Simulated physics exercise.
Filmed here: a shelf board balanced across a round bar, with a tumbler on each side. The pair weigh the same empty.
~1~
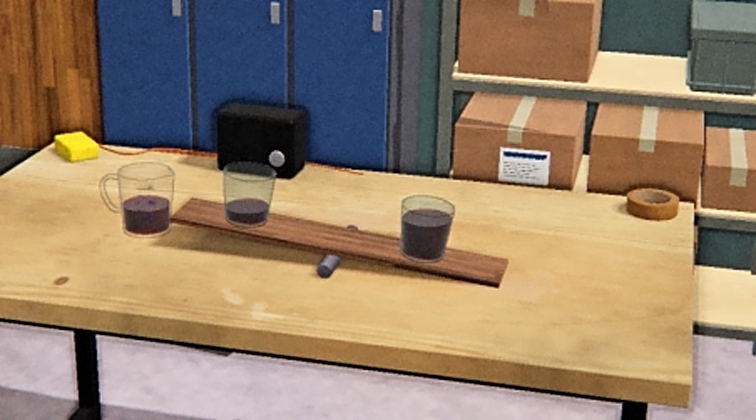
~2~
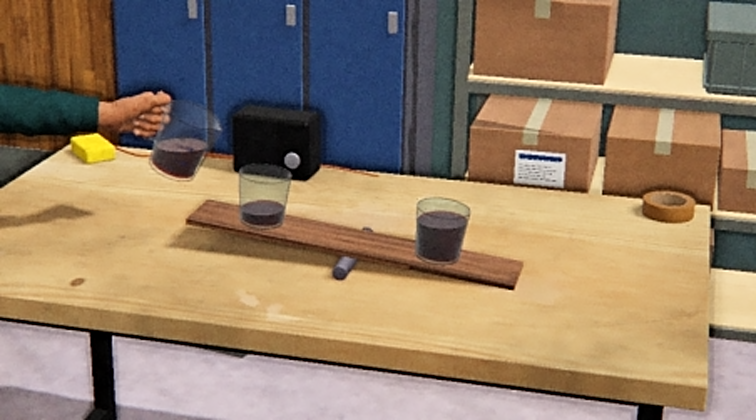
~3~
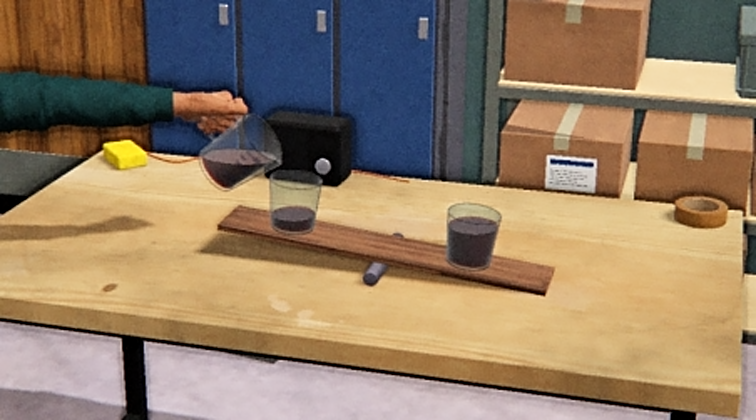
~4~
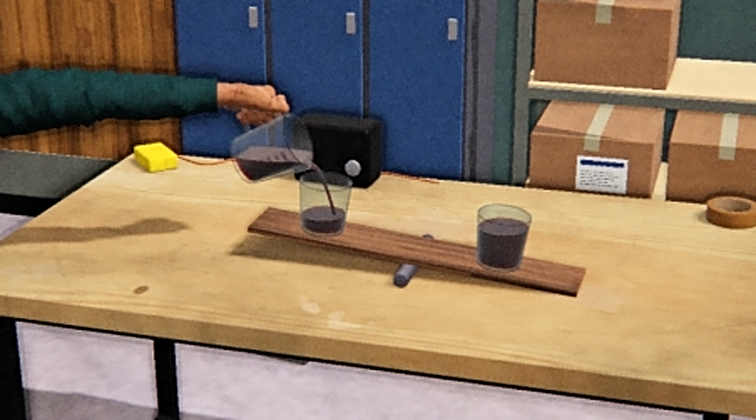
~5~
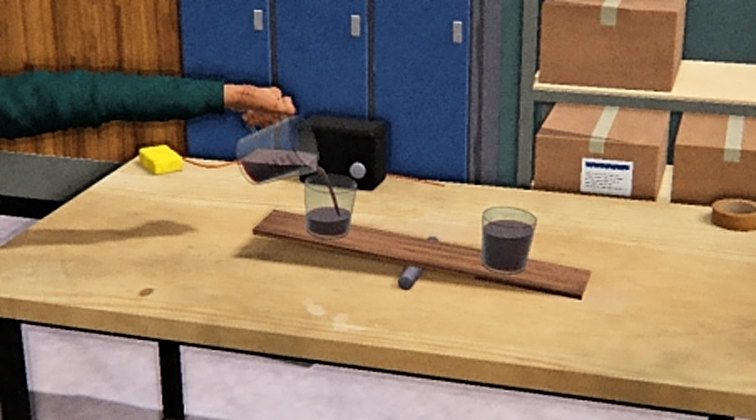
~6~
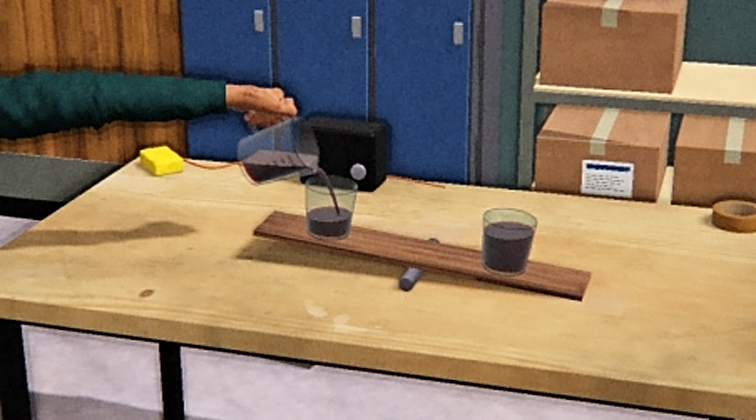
In the video, a hand lifts a jug of dark liquid from a wooden table, tips it, and pours a thin stream into the left glass on a tilted board, while the fuller right glass stays on the lower side.
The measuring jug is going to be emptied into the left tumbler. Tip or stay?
I expect it will flip over.
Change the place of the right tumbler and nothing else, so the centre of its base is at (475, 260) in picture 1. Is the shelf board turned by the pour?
My guess is it stays still.
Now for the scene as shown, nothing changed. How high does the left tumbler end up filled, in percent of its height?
I'd put it close to 80 per cent.
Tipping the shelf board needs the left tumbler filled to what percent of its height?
I reckon close to 55 in a hundred.
Shortly, the left tumbler is about half full; the shelf board leans as before.
Then, the left tumbler is about three quarters full; the shelf board has swung over, and that end is down.
At the finish, the left tumbler is about three quarters full; the shelf board has swung over, and that end is down.
